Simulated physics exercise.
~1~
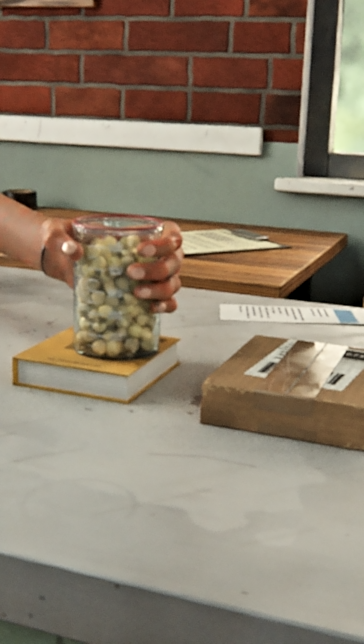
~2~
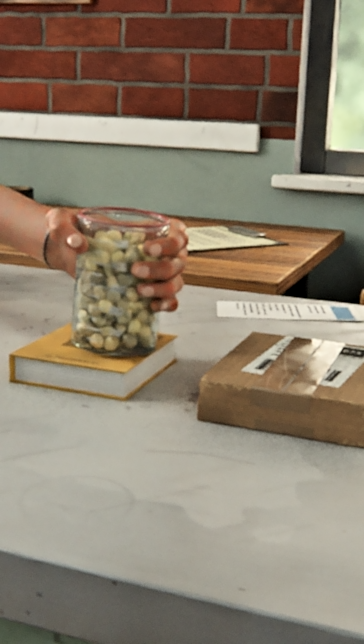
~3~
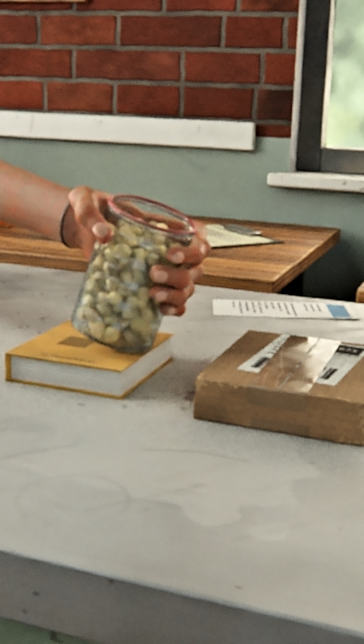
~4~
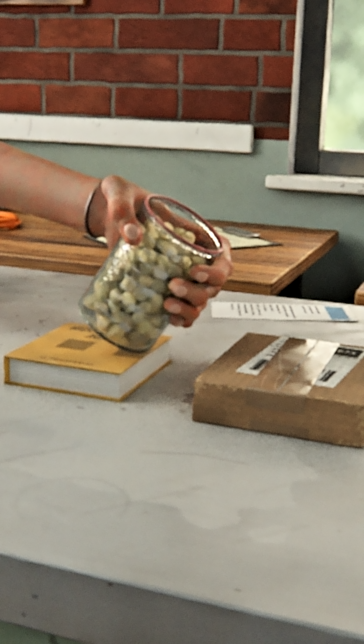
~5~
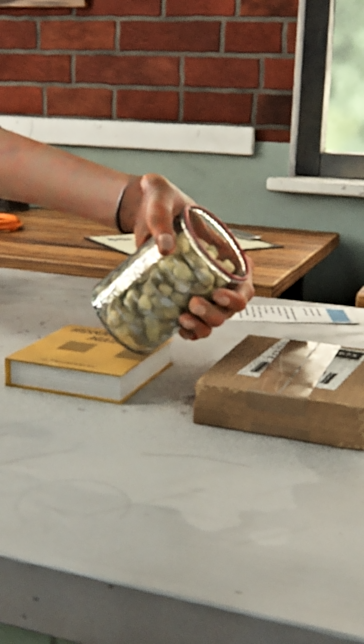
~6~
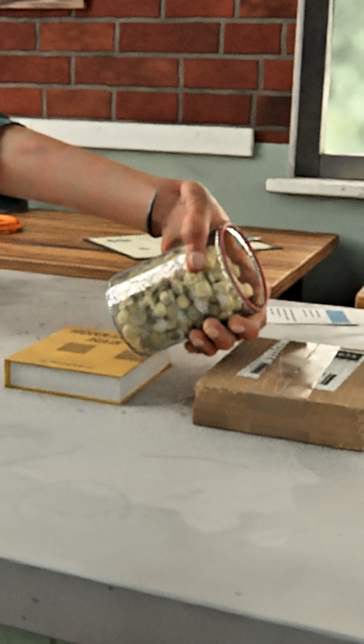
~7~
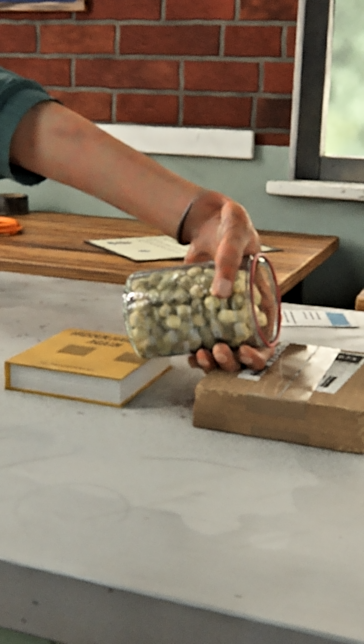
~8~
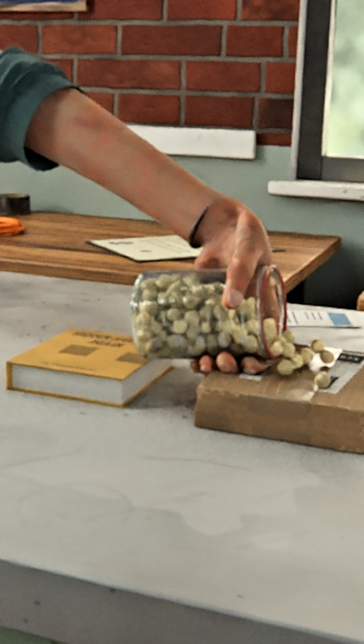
At the start, a hand grips an upright glass container of pale green and cream nuts above a yellow book on a grey table, with a brown cardboard box to the right. The hand lifts the container and begins tilting its open mouth rightward, the contents staying inside. It carries the container right, past the book, and keeps tipping it until it lies nearly on its side. The container is then lowered toward the box. Finally, it rests almost flat against the box, still held, as a few nuts spill from its mouth onto the cardboard.
